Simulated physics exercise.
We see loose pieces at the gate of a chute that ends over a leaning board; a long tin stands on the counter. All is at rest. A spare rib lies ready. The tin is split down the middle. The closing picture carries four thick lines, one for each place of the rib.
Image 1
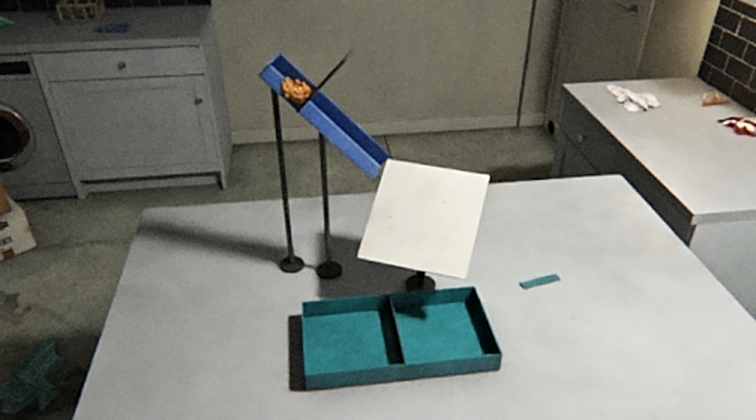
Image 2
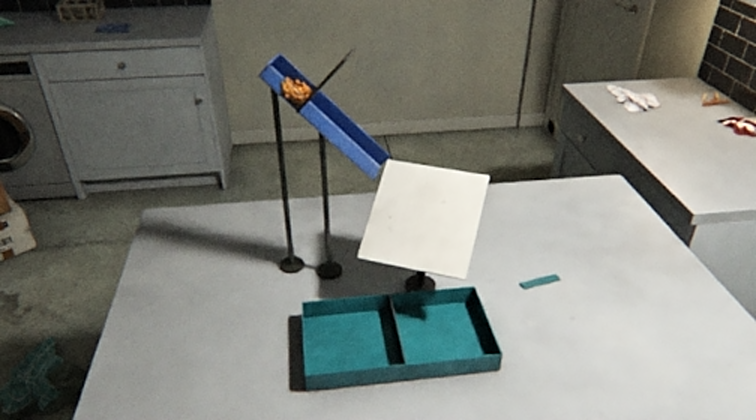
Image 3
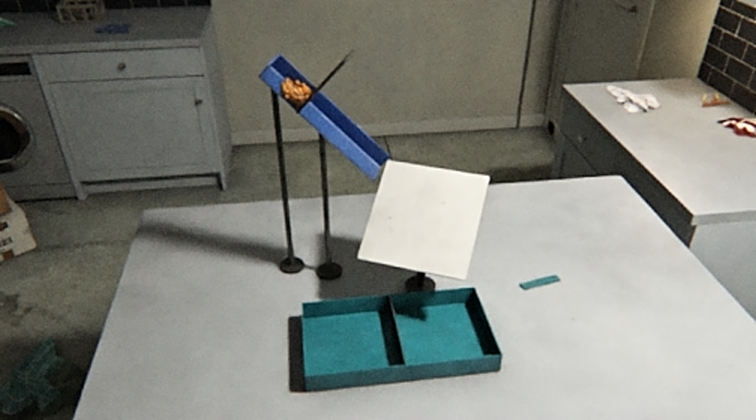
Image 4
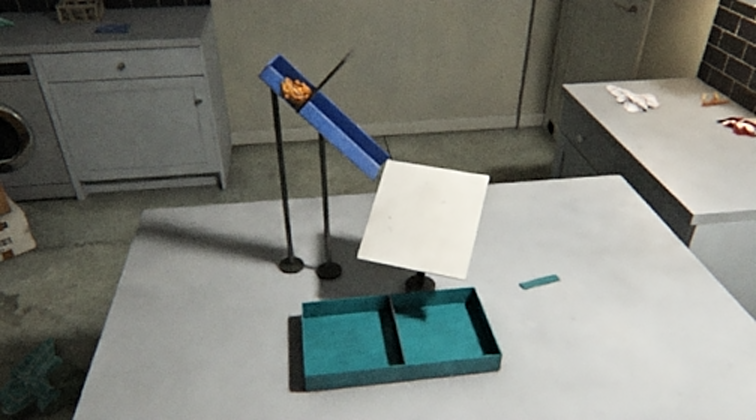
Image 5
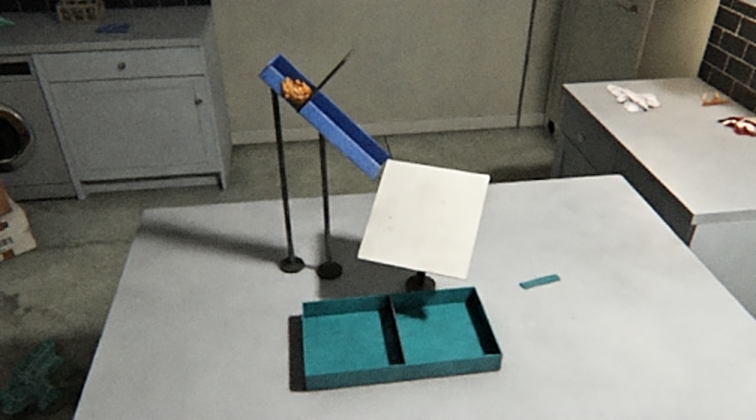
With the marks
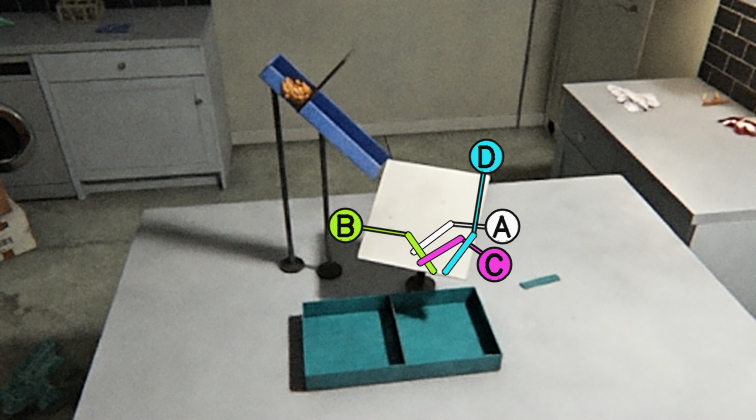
On a grey counter, orange pieces rest in a blue chute above a white board.
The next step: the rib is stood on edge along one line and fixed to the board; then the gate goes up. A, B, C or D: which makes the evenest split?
Best: C.
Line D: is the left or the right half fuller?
The right half.
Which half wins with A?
Left.
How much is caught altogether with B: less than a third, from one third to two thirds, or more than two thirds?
It is more than two thirds.
On the marked copy, line A from (450, 223) to (413, 251); line B from (408, 234) to (433, 271); line C from (460, 238) to (420, 262); line D from (473, 235) to (445, 271).
For line A, of what is caught, most in the left half, a small part in the right.
For line B, of what is caught, a small part in the left half, most in the right.
For line C, of what is caught, about two thirds in the left half, about a third in the right.
For line D, of what is caught, about a quarter in the left half, most in the right.
